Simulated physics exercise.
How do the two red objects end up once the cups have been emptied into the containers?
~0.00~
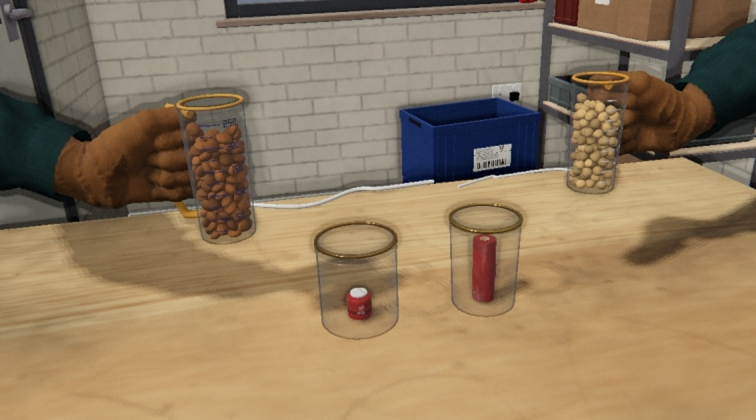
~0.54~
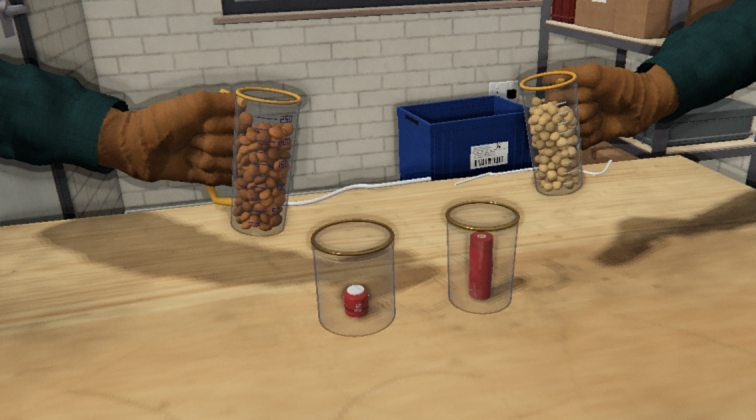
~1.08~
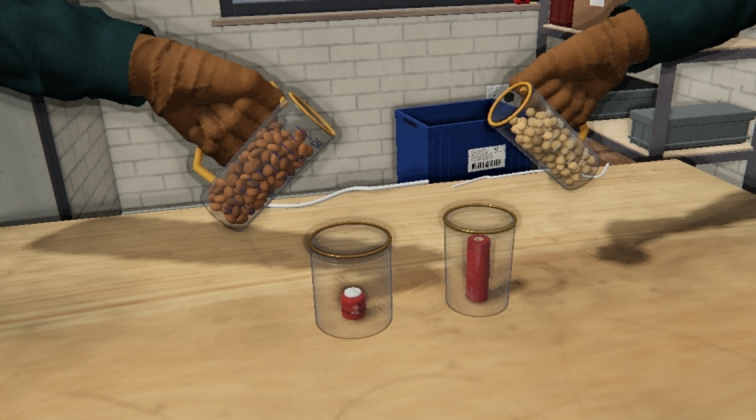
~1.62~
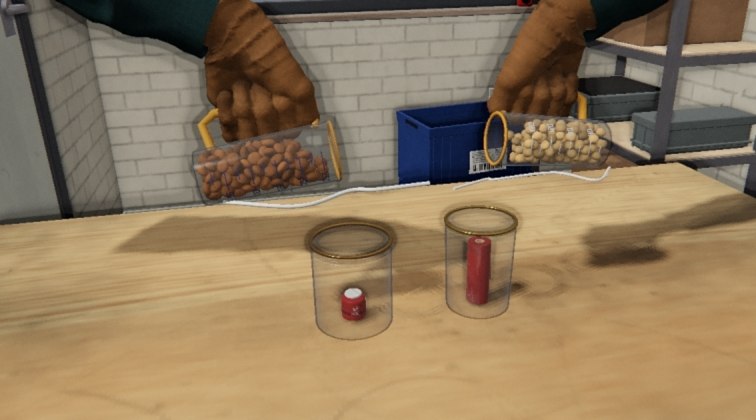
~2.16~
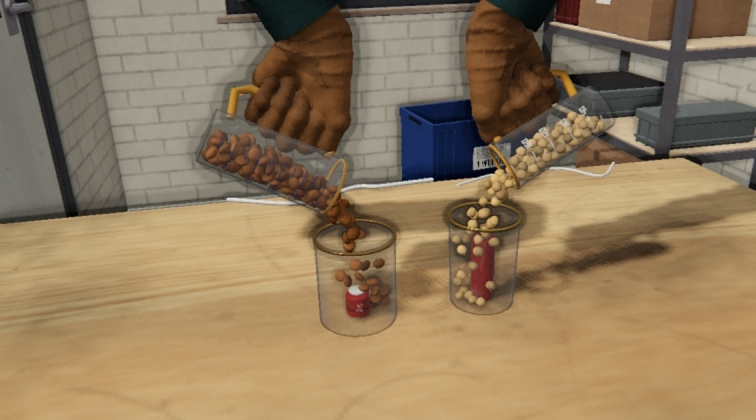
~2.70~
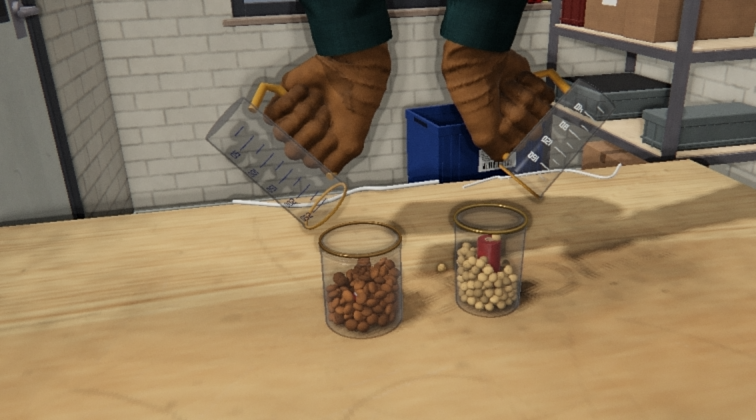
The short one on the left is completely hidden under the brown pieces, while the taller one on the right still has its top sticking out above the pale pieces.
